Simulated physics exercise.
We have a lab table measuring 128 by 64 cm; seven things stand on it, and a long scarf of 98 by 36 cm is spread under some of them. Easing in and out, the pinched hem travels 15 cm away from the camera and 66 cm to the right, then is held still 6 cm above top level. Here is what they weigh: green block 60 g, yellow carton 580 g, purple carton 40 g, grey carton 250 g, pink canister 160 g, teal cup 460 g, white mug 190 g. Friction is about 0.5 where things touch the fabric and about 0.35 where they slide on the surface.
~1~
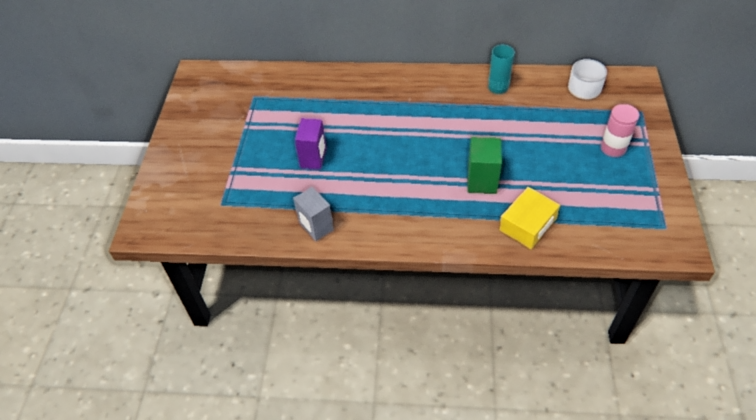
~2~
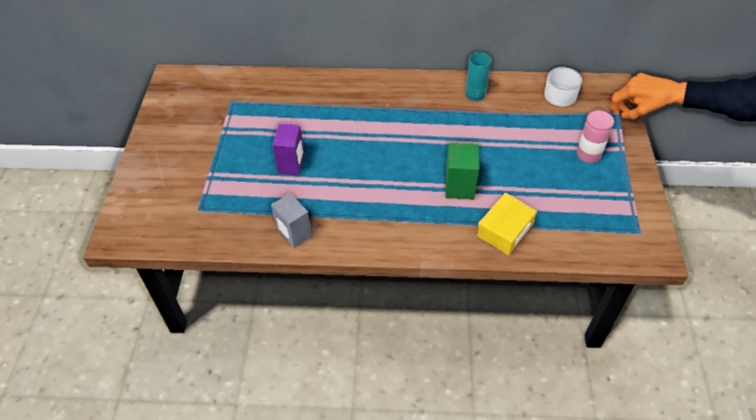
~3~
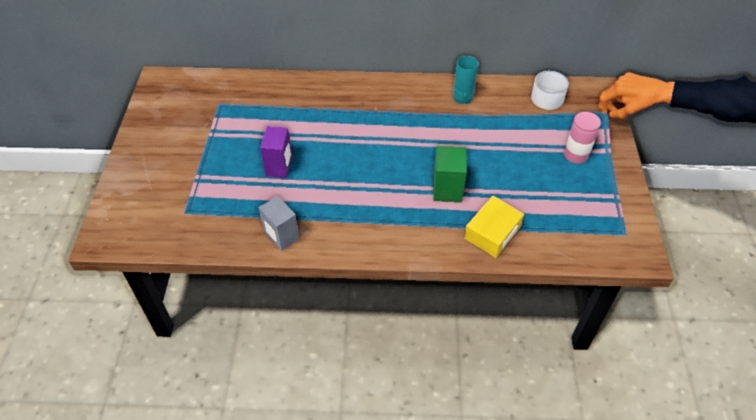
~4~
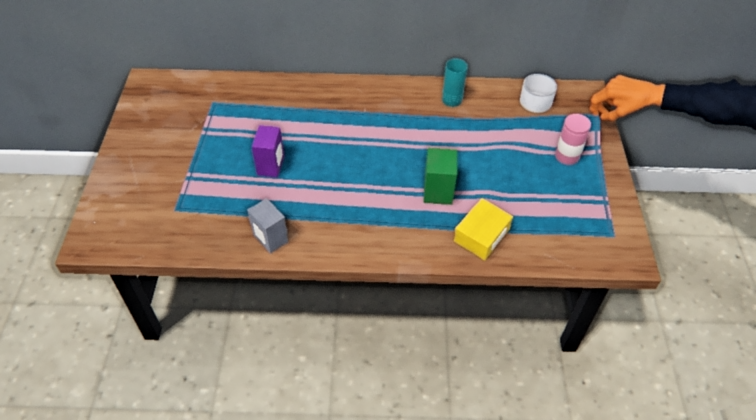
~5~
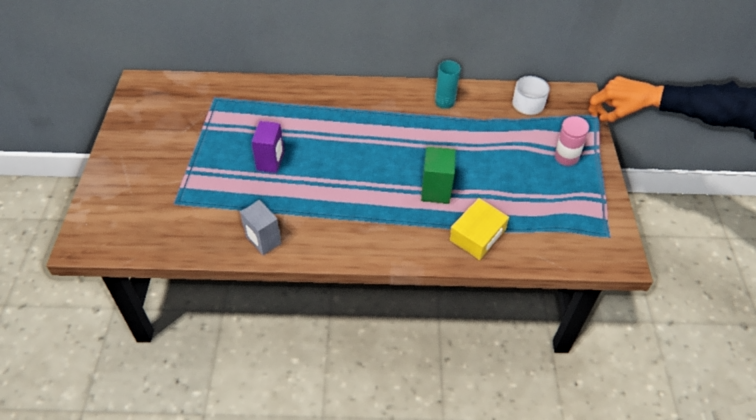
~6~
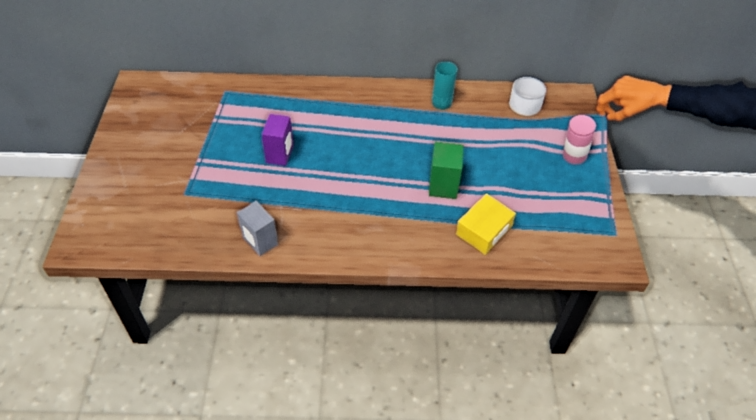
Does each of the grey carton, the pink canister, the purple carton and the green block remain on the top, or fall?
Grey carton: Remains; pink canister: Falls; purple carton: Remains; green block: Falls.
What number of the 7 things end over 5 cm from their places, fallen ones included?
It adds up to 4.
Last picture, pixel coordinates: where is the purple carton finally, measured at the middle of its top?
Roughly (562, 113).
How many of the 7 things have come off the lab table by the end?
2 in all.
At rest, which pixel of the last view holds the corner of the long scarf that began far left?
(459, 110) or thereabouts.
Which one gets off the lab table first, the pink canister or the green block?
Pink.
Next, 85 % of the long scarf is still over the top; purple carton 26 cm off its start, pink canister 23 cm off its start, green block 22 cm off its start.
Then, 65 % of the long scarf is still over the top; purple carton 46 cm off its start, green block 42 cm off its start, pink canister over the edge.
After that, 45 % of the long scarf is still over the top; green block over the edge, purple carton 65 cm off its start at (532, 115), pink canister over the edge.
Later, 35 % of the long scarf is still over the top; green block over the edge, purple carton 73 cm off its start, pink canister over the edge.
At the end, 35 % of the long scarf is still over the top; green block over the edge, purple carton 73 cm off its start at (562, 113), pink canister over the edge, grey carton 0 cm off its start at (255, 215).
